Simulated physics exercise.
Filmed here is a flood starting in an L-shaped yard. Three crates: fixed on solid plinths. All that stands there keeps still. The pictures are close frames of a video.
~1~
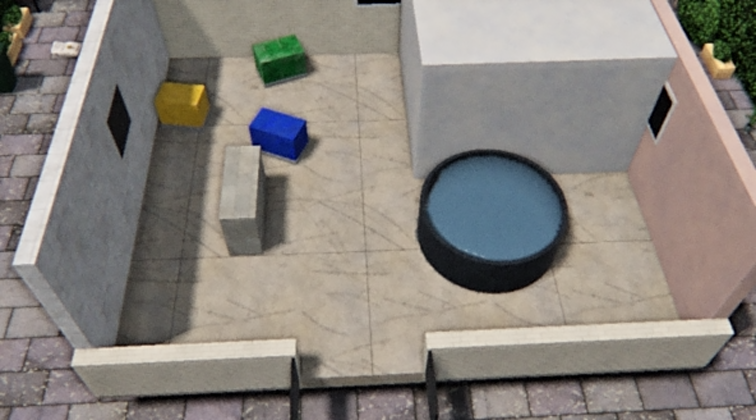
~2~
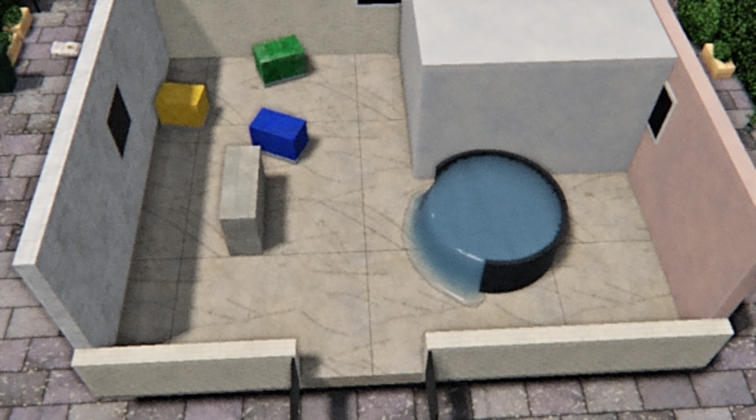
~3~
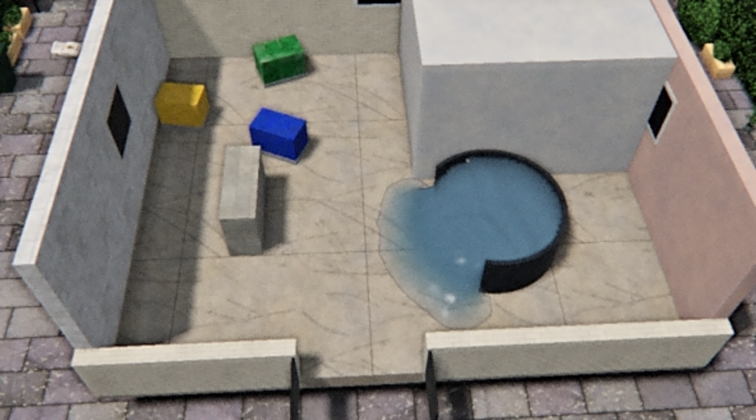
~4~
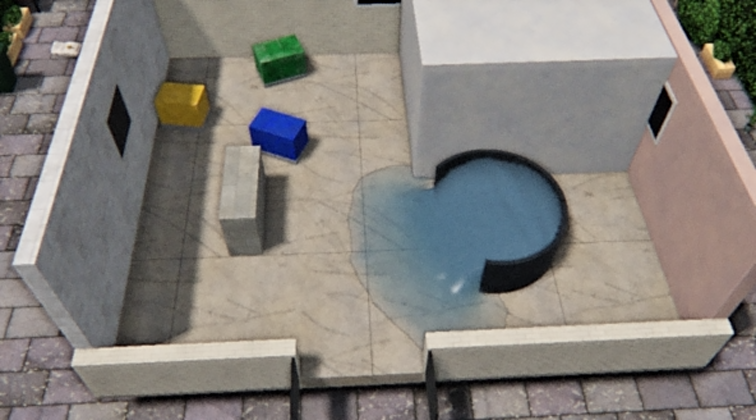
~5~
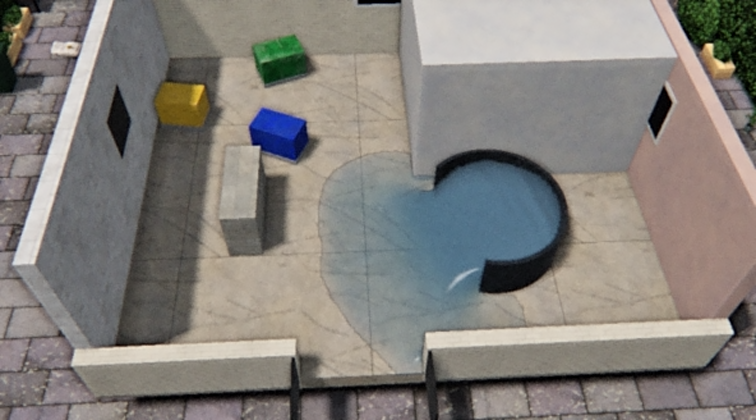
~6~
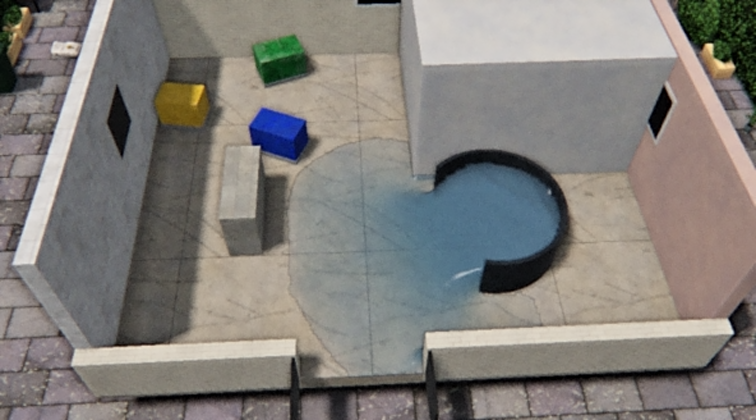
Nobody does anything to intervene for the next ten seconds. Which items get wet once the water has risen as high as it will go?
In order: The green crate will be reached by the flood; the yellow crate will be reached by the flood; the blue crate will be reached by the flood.
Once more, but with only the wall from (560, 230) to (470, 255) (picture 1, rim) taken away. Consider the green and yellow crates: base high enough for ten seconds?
Taking them in turn, the green is missed and the yellow is missed.
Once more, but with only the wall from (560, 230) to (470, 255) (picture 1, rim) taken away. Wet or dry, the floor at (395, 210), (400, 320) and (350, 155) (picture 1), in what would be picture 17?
Spared, then sodden, then spared.
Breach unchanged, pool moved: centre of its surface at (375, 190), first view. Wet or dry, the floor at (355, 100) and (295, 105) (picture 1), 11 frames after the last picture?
The first spot is not reached and the second is not reached.
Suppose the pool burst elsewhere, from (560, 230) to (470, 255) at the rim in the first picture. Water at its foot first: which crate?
That would be the one in blue, reached first.
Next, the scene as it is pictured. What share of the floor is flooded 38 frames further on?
It should be close to 85 %.
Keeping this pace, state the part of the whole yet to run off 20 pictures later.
My reading is around 82 percent.
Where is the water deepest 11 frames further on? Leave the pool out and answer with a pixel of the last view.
I'd go with (115, 349) as the deepest place.
A moment on, water covers 45 % of the floor; the green crate not reached, the yellow crate not reached, the blue crate water round its plinth.
Next, water covers 55 % of the floor; the green crate water round its plinth, the yellow crate water round its plinth, the blue crate water round its plinth.
Then, water covers 70 % of the floor; the green crate water round its plinth, the yellow crate water round its plinth, the blue crate water round its plinth.
Later, water covers 85 % of the floor; the green crate water round its plinth, the yellow crate water round its plinth, the blue crate water round its plinth.
In the end, water covers 90 % of the floor; the green crate was topped, the yellow crate was topped, the blue crate was topped.
